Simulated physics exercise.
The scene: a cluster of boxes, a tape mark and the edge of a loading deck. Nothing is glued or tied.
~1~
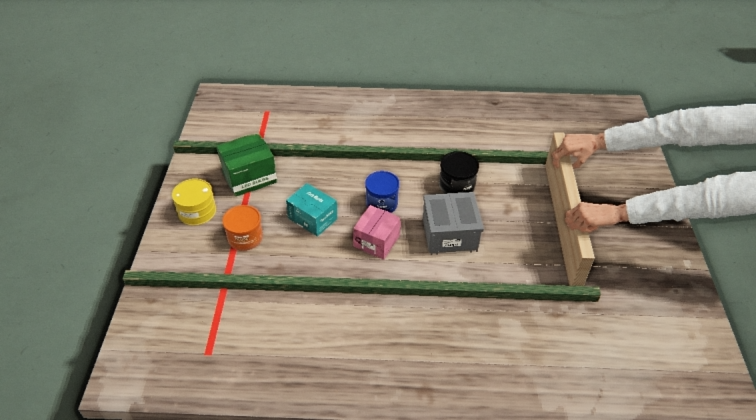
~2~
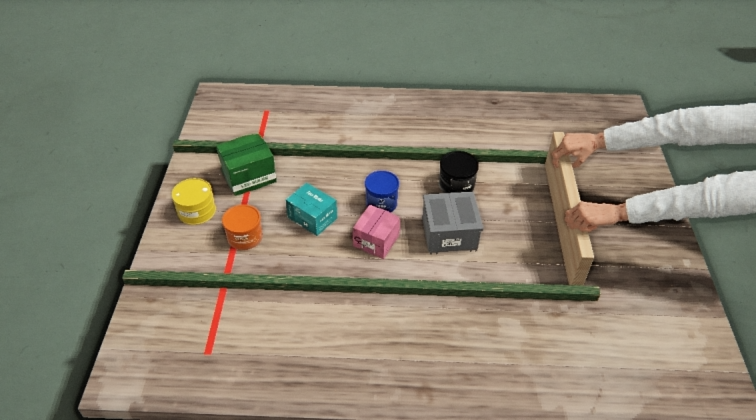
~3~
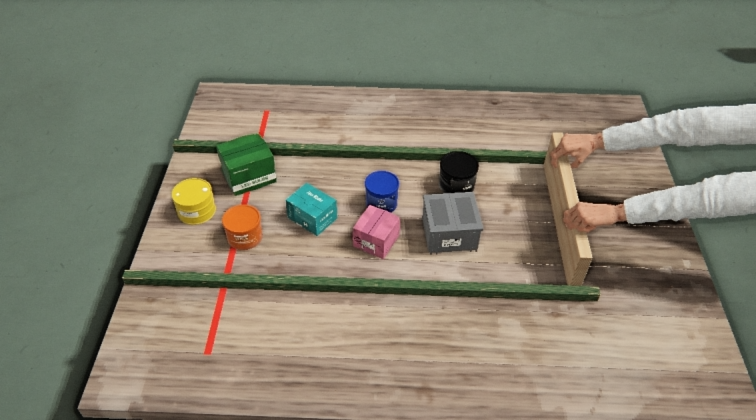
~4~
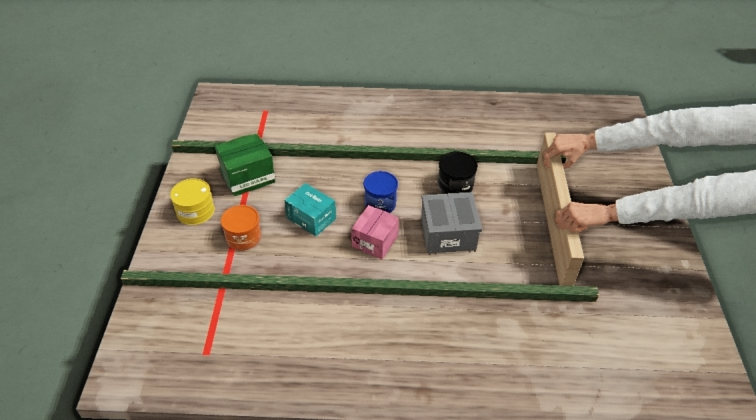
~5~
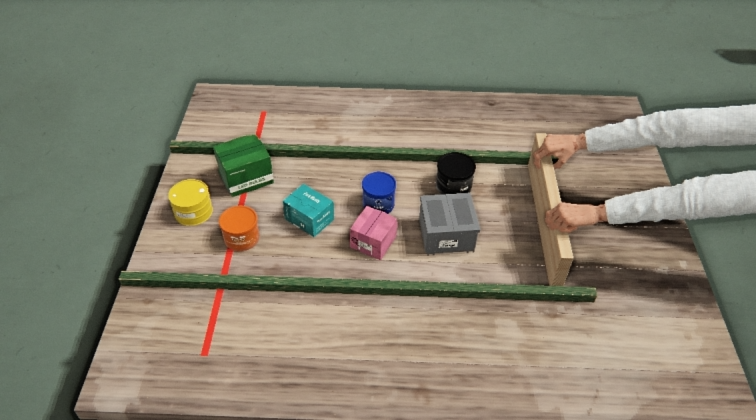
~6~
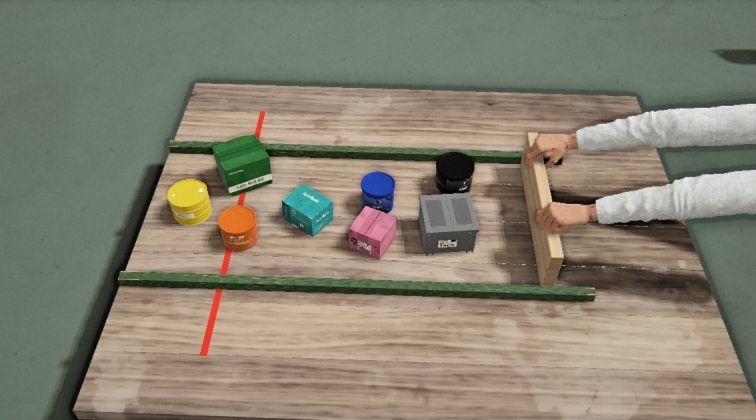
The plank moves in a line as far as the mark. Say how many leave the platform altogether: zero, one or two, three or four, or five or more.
The number that fall off is one or two.
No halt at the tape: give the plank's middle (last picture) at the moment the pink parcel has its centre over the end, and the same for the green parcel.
Its middle is around (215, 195) and around (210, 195).
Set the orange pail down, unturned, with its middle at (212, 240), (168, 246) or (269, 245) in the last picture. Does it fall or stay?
In turn it goes over; is lost; goes over.
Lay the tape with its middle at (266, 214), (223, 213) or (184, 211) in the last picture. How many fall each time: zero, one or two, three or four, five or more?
The falls would be no fall at all; just one or two; five or more.
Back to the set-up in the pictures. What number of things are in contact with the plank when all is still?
In contact: 3.
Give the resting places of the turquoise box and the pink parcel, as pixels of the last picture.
The turquoise box stops around (171, 204); the pink parcel around (160, 231).
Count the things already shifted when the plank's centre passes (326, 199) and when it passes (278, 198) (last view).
By then 6, and 8.
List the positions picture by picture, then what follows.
In the first picture, yellow canister (195, 202); green parcel (247, 164); orange pail (243, 228); plank (567, 207); tape (242, 213).
In the second picture, green parcel (247, 164); black pail (458, 174).
In the third picture, orange pail (243, 228); blue pail (382, 193).
In the fourth picture, yellow canister (193, 202); grey tote (450, 224).
In the fifth picture, green parcel (244, 165); pink parcel (374, 233).
In the sixth picture, yellow canister (190, 202); green parcel (243, 165); orange pail (239, 229); plank (539, 206); tape (238, 213).
Soon after, none off yet; yellow canister at rest near (190, 202); green parcel at rest near (243, 165); orange pail at rest near (239, 229).
Then, none off yet; yellow canister at rest near (188, 200); green parcel moved a little near (237, 165); orange pail moved about its own width near (182, 228).
By the end, the number that fall off is one or two; fallen, orange pail and yellow canister.
